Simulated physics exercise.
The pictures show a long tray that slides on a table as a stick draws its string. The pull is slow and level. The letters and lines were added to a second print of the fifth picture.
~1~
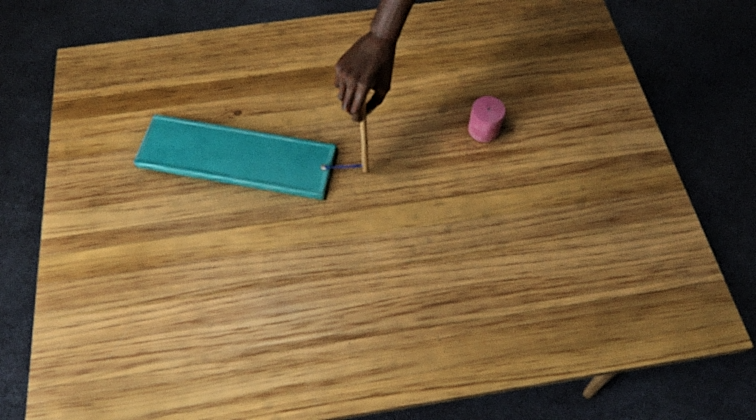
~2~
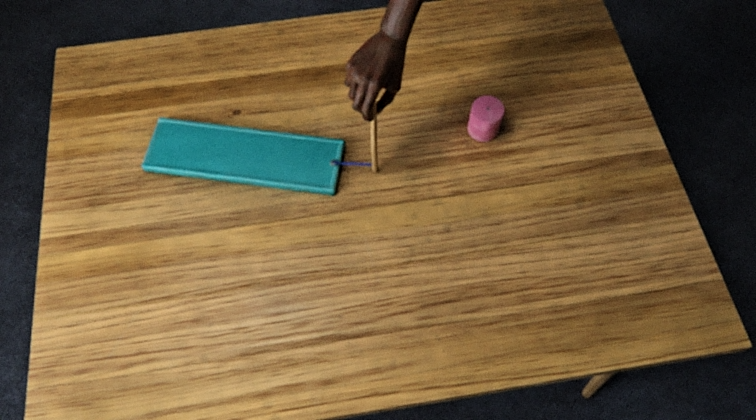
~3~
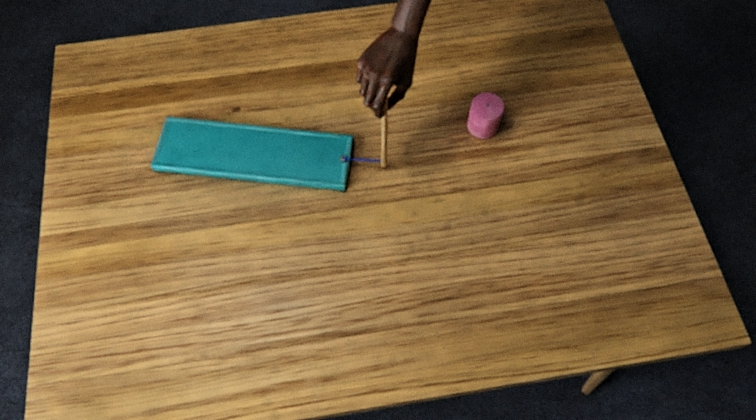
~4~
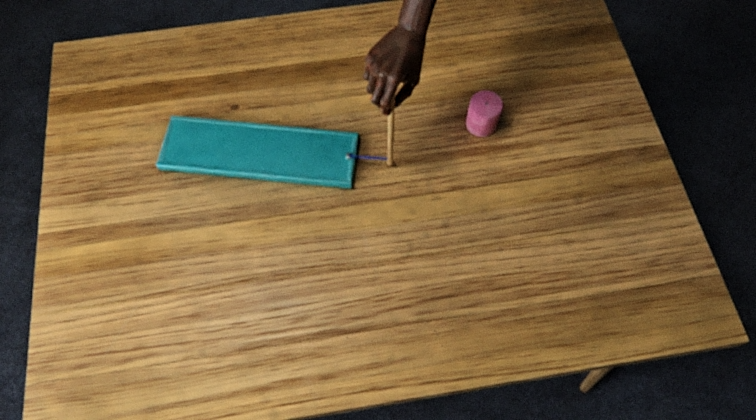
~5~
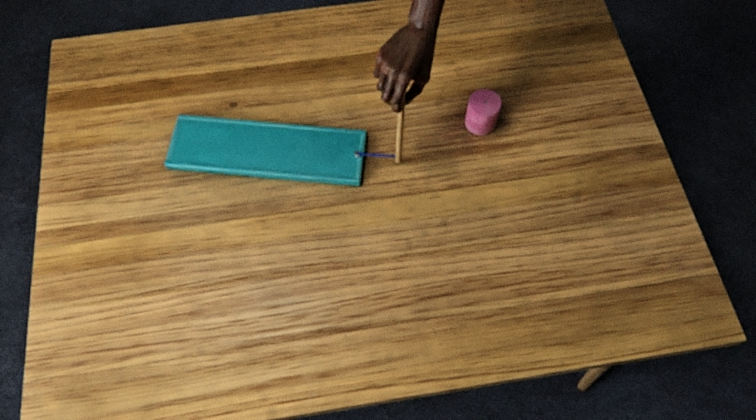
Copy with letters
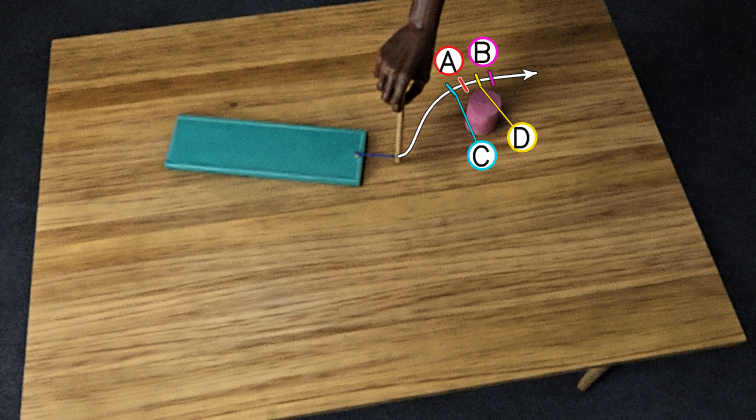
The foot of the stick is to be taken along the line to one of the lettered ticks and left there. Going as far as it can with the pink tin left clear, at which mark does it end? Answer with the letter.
At D, and not beyond.
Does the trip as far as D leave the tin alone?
Yes.
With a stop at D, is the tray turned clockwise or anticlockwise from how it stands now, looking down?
Anticlockwise.
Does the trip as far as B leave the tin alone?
No.
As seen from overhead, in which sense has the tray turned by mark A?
For that mark, anticlockwise.
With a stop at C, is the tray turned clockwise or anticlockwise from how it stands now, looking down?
Anticlockwise.
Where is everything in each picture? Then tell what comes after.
Turquoise tray (235, 153); pink tin (486, 119), in the first picture.
Turquoise tray (244, 153); pink tin (485, 119), in the second picture.
Turquoise tray (253, 150); pink tin (485, 116), in the third picture.
Turquoise tray (258, 149); pink tin (484, 114), in the fourth picture.
Turquoise tray (267, 147); pink tin (483, 112), in the fifth picture.
On the copy, A at (463, 85); B at (491, 78); C at (451, 90); D at (478, 81); the route from (399, 157) via (451, 90) to (536, 73).
On D. First, foot of the stick (421, 126), middle of the tray (292, 143).
Then, foot of the stick (444, 96), middle of the tray (323, 131).
Finally, foot of the stick (478, 82), middle of the tray (360, 118); nothing has been touched.
By contrast, A is safe but short; B is too far, the tin has been hit; C is safe but short.
